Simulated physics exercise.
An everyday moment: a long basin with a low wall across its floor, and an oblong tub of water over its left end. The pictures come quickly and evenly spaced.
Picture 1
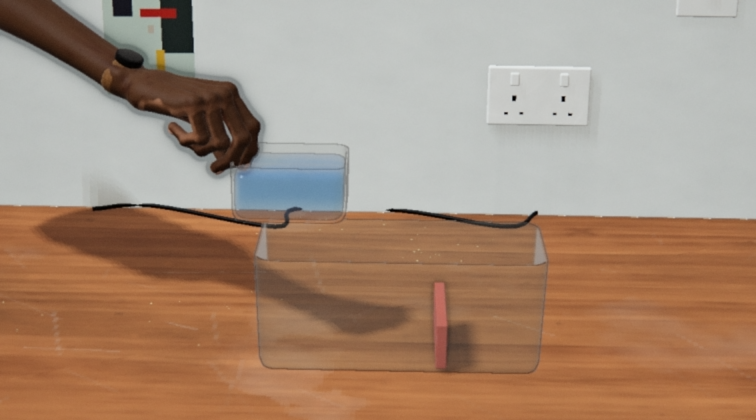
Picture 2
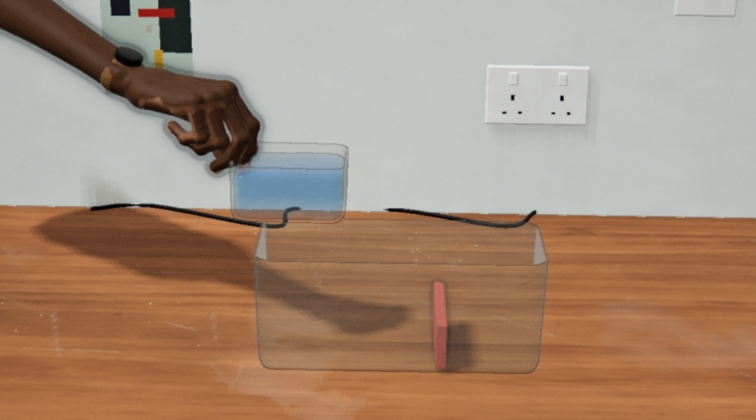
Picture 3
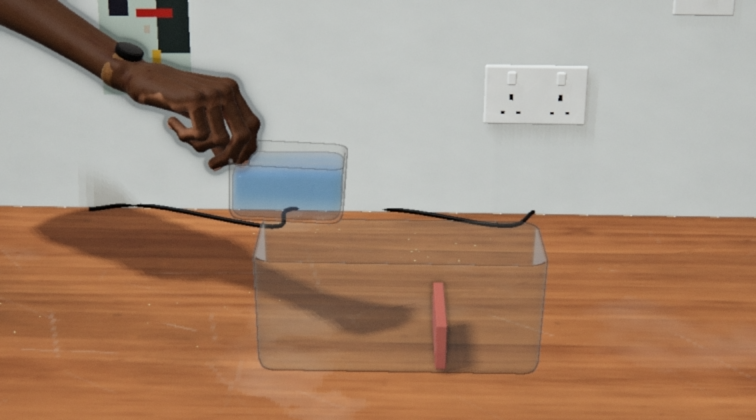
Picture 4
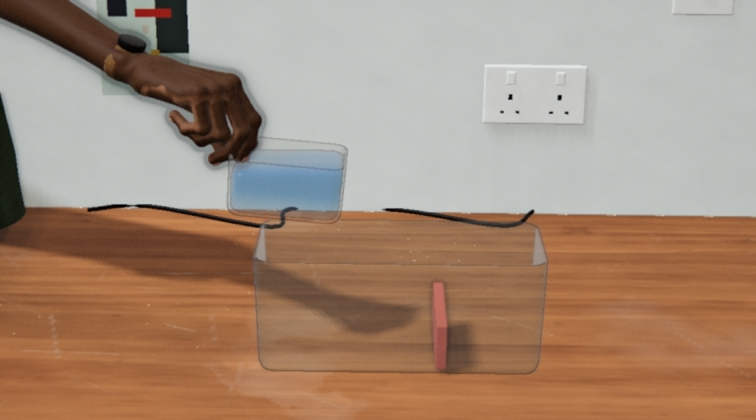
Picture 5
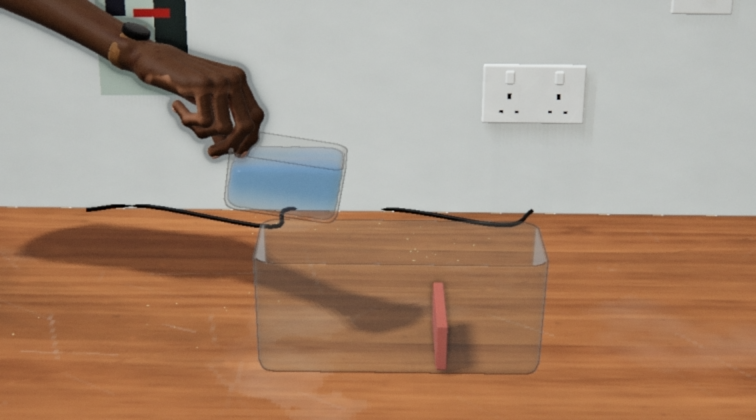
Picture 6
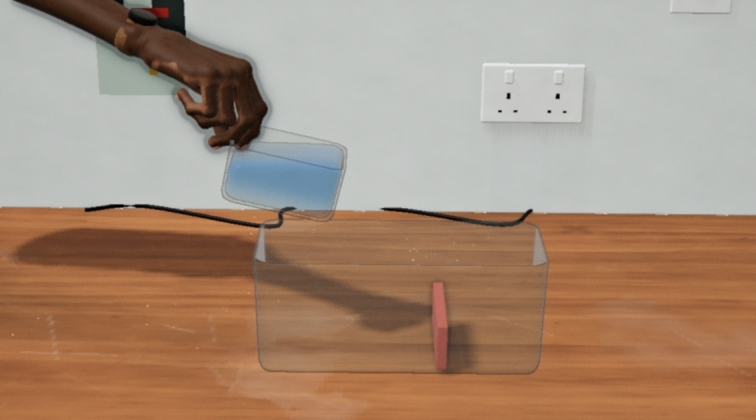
On a wooden tabletop against a pale wall, seen from the front and slightly above, a long clear basin stands with a small upright red block inside. A hand reaching in from the upper left holds a clear tub of blue water above the basin's left end, with black cables and a white double socket behind. The hand slowly tilts the tub clockwise, its left side rising, while the view stays almost still.
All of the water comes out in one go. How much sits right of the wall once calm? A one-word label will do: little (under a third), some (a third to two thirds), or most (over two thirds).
Some.
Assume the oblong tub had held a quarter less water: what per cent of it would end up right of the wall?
That works out to some 30 %.
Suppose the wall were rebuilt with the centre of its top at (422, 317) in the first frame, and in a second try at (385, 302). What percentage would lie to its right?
65 % then 95 %, approximately.
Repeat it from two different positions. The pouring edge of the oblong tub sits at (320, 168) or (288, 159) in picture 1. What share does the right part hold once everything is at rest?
It would come to near 5 per cent, and then near 5 per cent.
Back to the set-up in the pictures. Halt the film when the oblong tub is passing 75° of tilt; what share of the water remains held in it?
45 per cent, approximately.
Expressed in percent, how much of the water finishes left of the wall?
That works out to roughly 50 percent.
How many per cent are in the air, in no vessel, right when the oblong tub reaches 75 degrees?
40 %.
A moment on, the oblong tub is tipped on its side and 47 per cent is still to pour, 13 is left of the wall and 0 right of it.
Next, the oblong tub is tipped right over and 5 per cent is still to pour, 32 is left of the wall and 54 right of it.
Then the oblong tub is tipped right over and 0 per cent is still to pour, 50 is left of the wall and 48 right of it.
Later the oblong tub is tipped right over and 0 per cent is still to pour, 51 is left of the wall and 49 right of it.
At rest 51 per cent lies left of the wall, 49 right of it and 1 outside.
